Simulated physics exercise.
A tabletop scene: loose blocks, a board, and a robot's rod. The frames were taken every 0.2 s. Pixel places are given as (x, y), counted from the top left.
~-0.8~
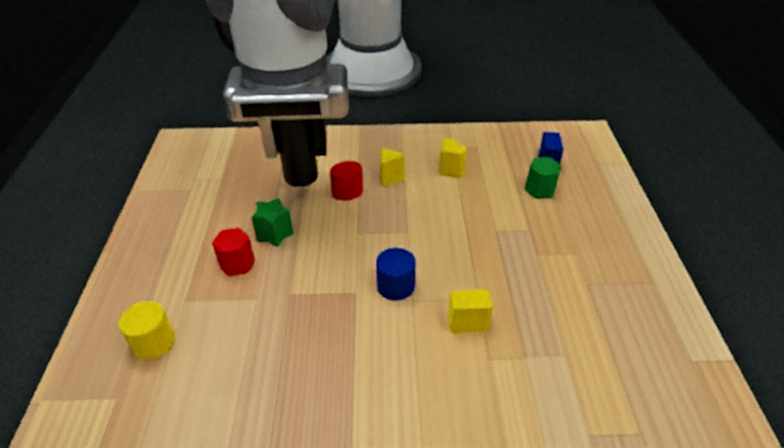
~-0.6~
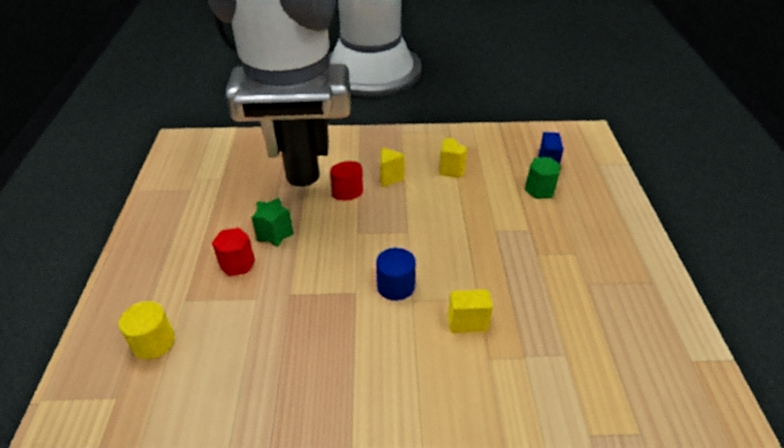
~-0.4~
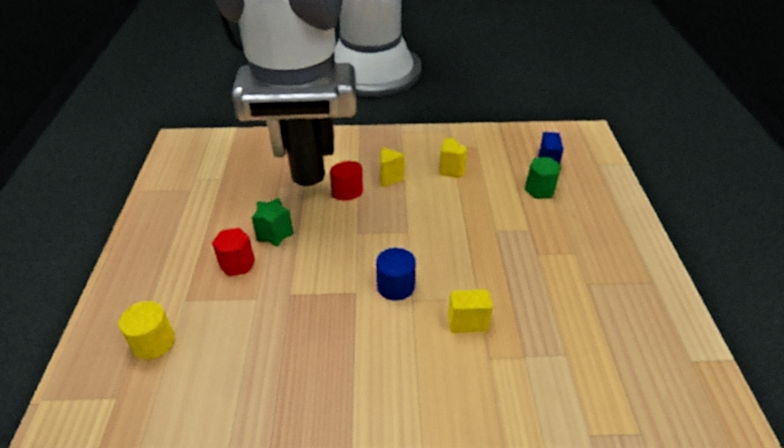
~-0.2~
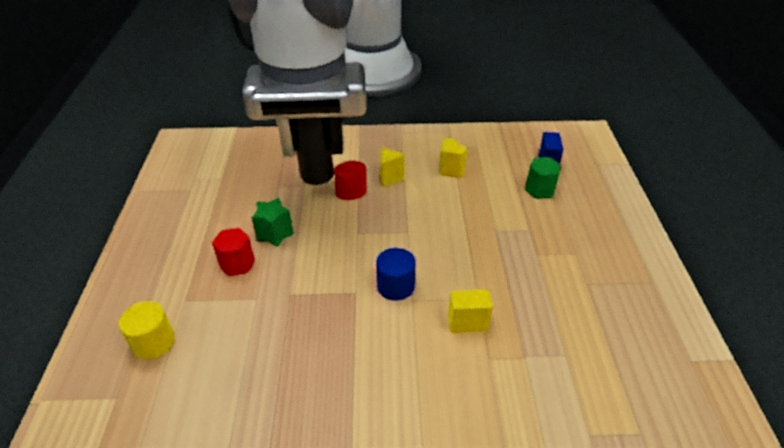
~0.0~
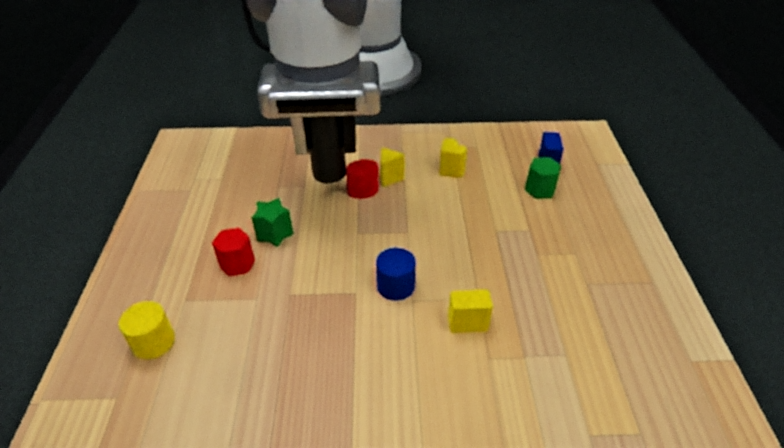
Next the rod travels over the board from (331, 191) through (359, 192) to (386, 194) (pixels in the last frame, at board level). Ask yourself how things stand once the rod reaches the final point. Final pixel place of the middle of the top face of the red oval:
Most likely (418, 168).
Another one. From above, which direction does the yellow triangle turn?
The block turns counter-clockwise.
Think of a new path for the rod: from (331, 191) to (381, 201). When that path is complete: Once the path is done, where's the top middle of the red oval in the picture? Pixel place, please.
Around (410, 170).
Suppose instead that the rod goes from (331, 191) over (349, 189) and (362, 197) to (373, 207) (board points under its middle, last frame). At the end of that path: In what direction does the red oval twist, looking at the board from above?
Seen from above, its turn is counter-clockwise.
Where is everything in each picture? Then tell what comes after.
Rod's lower end at (301, 176); green star at (270, 209); red oval at (346, 168); yellow triangle at (390, 155), in the first picture.
Rod at (303, 176); blocks still, in the second picture.
Rod at (308, 176); blocks still, in the third picture.
Rod at (317, 175); red oval at (350, 168), in the fourth picture.
Rod at (330, 173); green star at (270, 209); red oval at (362, 167); yellow triangle at (390, 155), in the fifth picture.
On the path given first. Halfway along, rod at (358, 174); red oval at (391, 168); yellow triangle at (400, 154), turned 65° anticlockwise.
At the end, rod at (386, 176); green star still; red oval at (419, 168), turned 15° anticlockwise; yellow triangle at (403, 154), turned 85° anticlockwise.
